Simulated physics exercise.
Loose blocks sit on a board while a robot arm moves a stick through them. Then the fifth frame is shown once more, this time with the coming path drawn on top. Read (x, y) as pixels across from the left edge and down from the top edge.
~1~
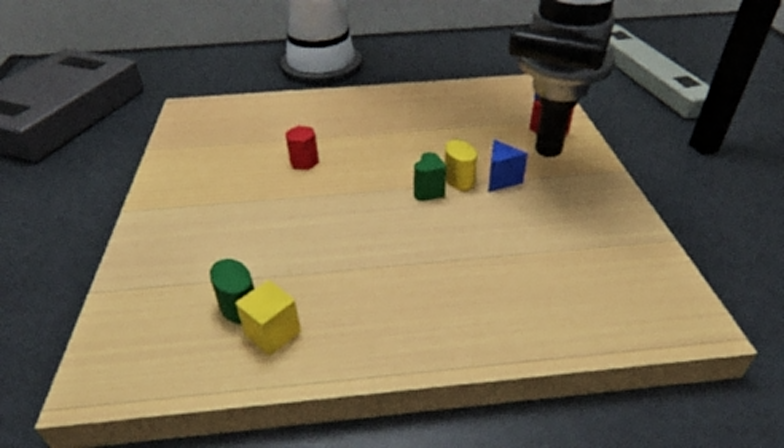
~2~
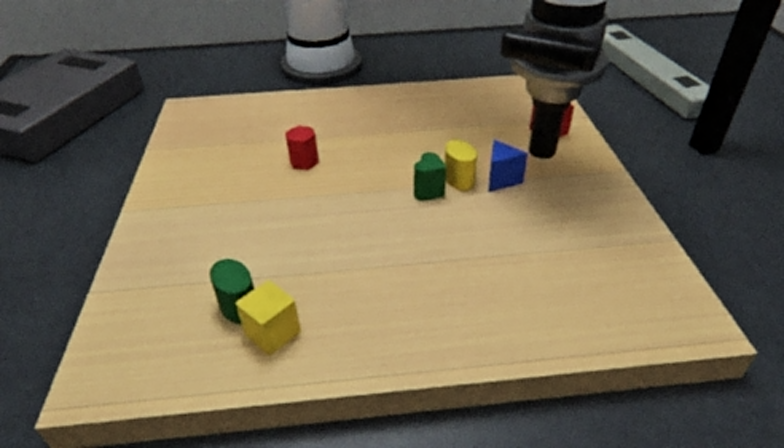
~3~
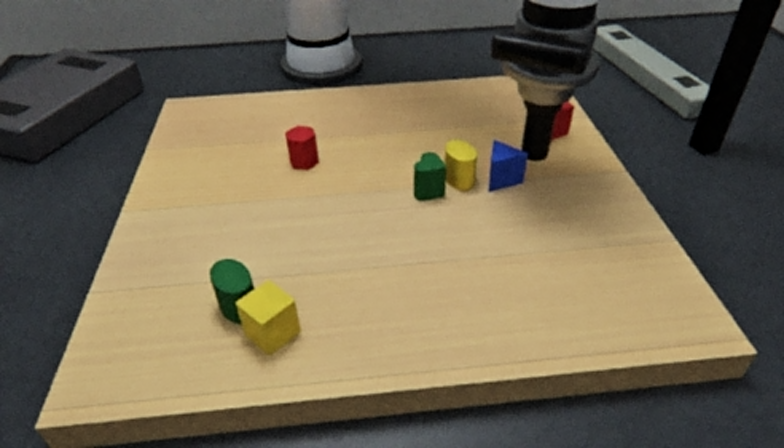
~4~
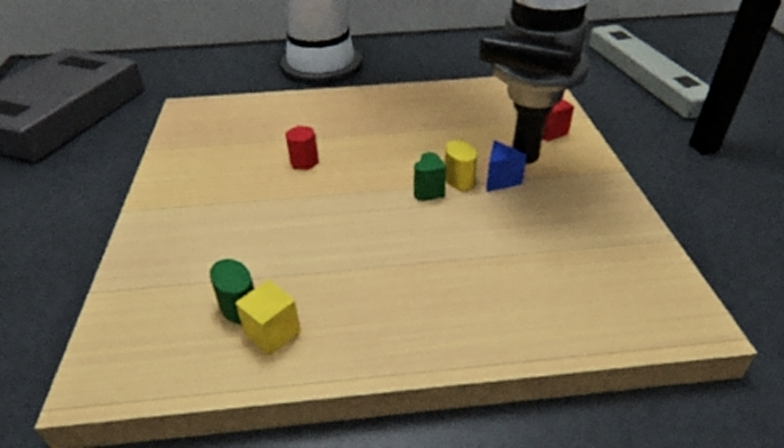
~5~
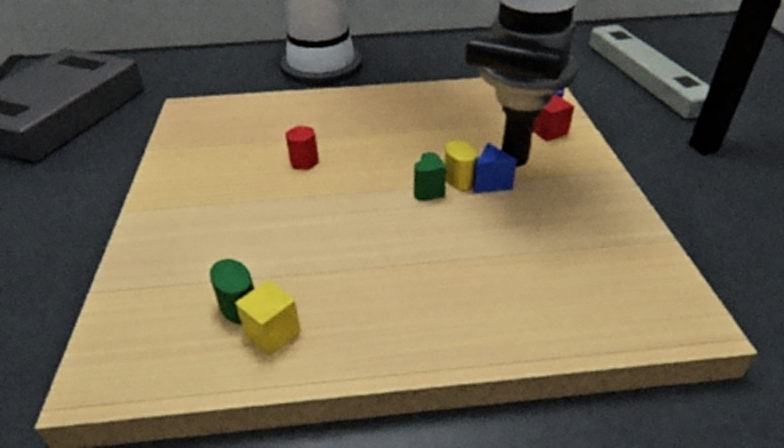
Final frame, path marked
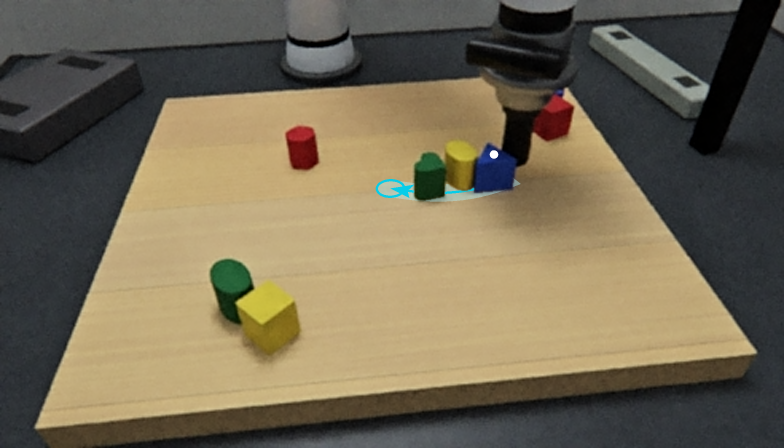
In the video, a robot arm moves a stick slowly leftward over a wooden board scattered with colored blocks, reaching the blue triangular block and nudging it slightly left toward the yellow block, while the other blocks stay still.
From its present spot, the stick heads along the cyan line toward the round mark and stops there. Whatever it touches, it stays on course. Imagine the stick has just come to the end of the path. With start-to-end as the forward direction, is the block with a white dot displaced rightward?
My answer is no.
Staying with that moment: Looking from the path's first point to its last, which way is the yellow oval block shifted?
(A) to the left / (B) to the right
Option B.
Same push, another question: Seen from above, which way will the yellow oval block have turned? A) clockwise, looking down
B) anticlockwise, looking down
The one that fits is A, clockwise, looking down.
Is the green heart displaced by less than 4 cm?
In short: No.
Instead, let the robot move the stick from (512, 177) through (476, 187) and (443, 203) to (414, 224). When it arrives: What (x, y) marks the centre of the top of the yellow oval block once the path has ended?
At the end it should sit near (442, 151).
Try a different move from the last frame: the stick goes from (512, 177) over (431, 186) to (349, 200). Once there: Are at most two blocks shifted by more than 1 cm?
No
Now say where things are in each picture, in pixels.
In the first picture, stick tip at (548, 151); block tops, green heart at (430, 162); yellow oval block at (461, 150); blue triangular piece at (505, 151).
In the second picture, stick at (542, 152); blocks unchanged.
In the third picture, stick at (534, 155); blocks unchanged.
In the fourth picture, stick at (525, 157); blocks unchanged.
In the fifth picture, stick at (514, 160); green heart at (430, 162); yellow oval block at (461, 150); blue triangular piece at (494, 154).
Path on the board, from (512, 177) over (476, 189) and (433, 193) to (390, 188); the dot is on the blue triangular piece.
On the path given first. One third of the way, stick at (476, 172); green heart at (420, 162), turned 20° anticlockwise; yellow oval block at (446, 151), turned 55° clockwise; blue triangular piece at (455, 169), turned 20° clockwise.
Two thirds of the way, stick at (433, 176); green heart at (402, 161), turned 45° anticlockwise; yellow oval block at (428, 147), turned 115° clockwise; blue triangular piece at (420, 177).
At the end, stick at (390, 171); green heart at (363, 158), turned 70° anticlockwise; yellow oval block at (422, 146), turned 155° clockwise; blue triangular piece at (408, 178), turned 35° anticlockwise.
